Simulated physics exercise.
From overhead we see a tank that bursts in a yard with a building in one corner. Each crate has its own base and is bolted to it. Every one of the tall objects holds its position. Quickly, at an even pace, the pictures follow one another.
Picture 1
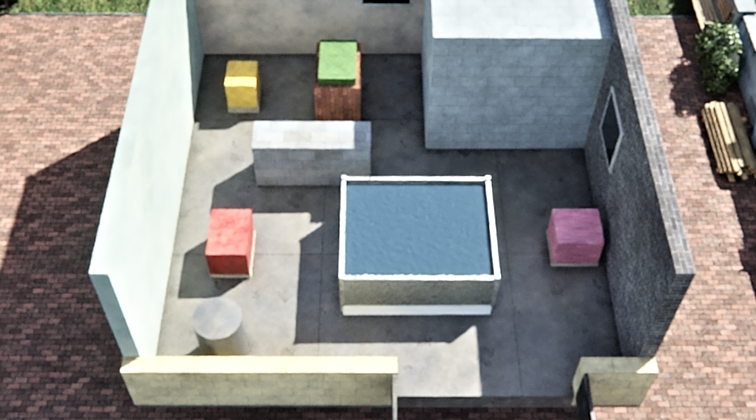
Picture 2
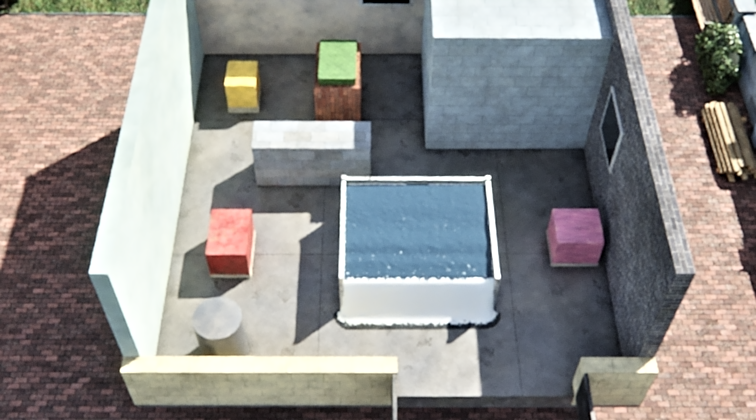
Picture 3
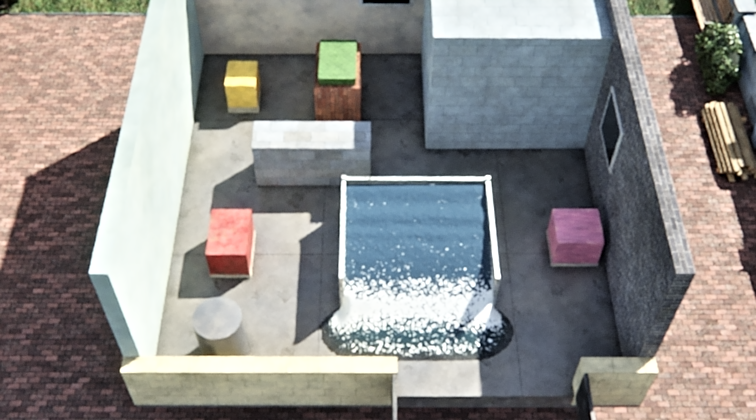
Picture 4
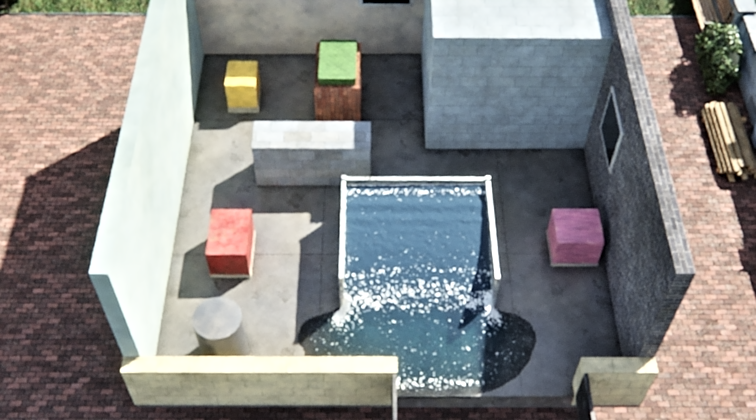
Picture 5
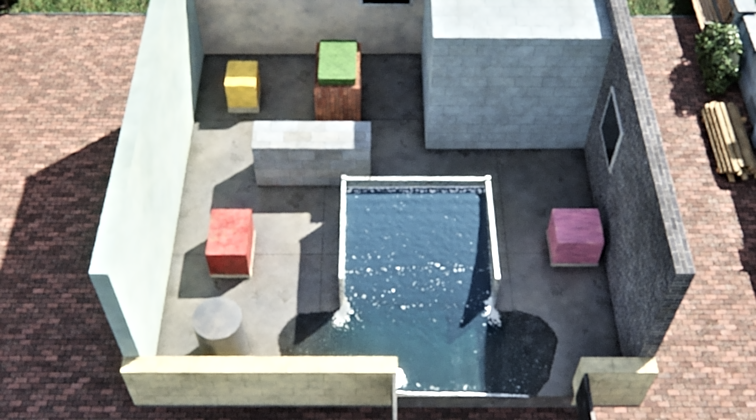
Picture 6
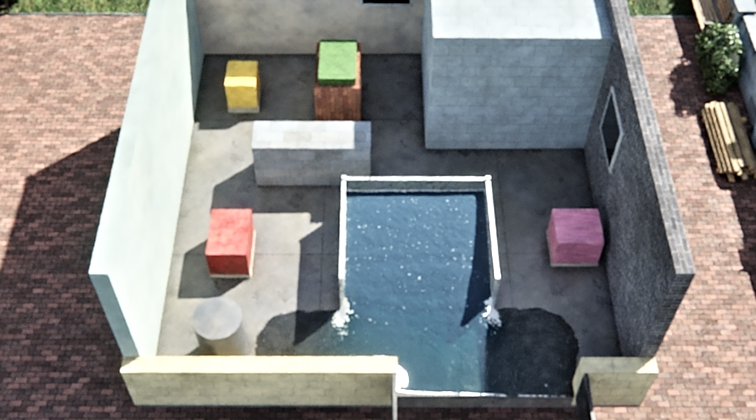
The footage shows a walled yard with coloured blocks, a grey building in one corner and a still, full tank, whose near side gives way, sending foaming water toward the low front wall and spreading sideways while the blocks stay put.
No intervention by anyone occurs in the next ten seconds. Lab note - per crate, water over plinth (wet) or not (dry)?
As I see it, the yellow crate will be missed by the water, the pink crate will be missed by the water, the red crate will be caught by the water.
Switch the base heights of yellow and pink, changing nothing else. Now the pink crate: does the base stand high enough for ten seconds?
The pink crate stays out of it.
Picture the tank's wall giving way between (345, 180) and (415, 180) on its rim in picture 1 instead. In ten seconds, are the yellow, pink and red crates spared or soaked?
As I see it, the yellow crate is overtopped, the pink crate is overtopped and the red crate is overtopped.
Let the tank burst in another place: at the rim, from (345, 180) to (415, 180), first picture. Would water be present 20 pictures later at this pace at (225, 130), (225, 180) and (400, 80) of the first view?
Those three come out soaked, soaked and soaked, one after another.
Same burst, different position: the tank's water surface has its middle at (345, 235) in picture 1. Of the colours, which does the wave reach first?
The one in red comes first.
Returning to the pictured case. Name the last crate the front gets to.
Note: The yellow-painted one.
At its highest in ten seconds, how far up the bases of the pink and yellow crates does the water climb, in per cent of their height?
50 and 70 %, roughly.
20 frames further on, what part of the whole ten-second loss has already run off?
My reading is about 80 per cent.
A moment on, water covers 20 % of the floor; the yellow crate not reached, the pink crate not reached, the red crate not reached.
Next, water covers 25 % of the floor; the yellow crate not reached, the pink crate not reached, the red crate water round its plinth.
Then, water covers 45 % of the floor; the yellow crate not reached, the pink crate water round its plinth, the red crate water round its plinth.
Later, water covers 65 % of the floor; the yellow crate water round its plinth, the pink crate water round its plinth, the red crate water round its plinth.
In the end, water covers 90 % of the floor; the yellow crate stayed above the water, the pink crate stayed above the water, the red crate was topped.
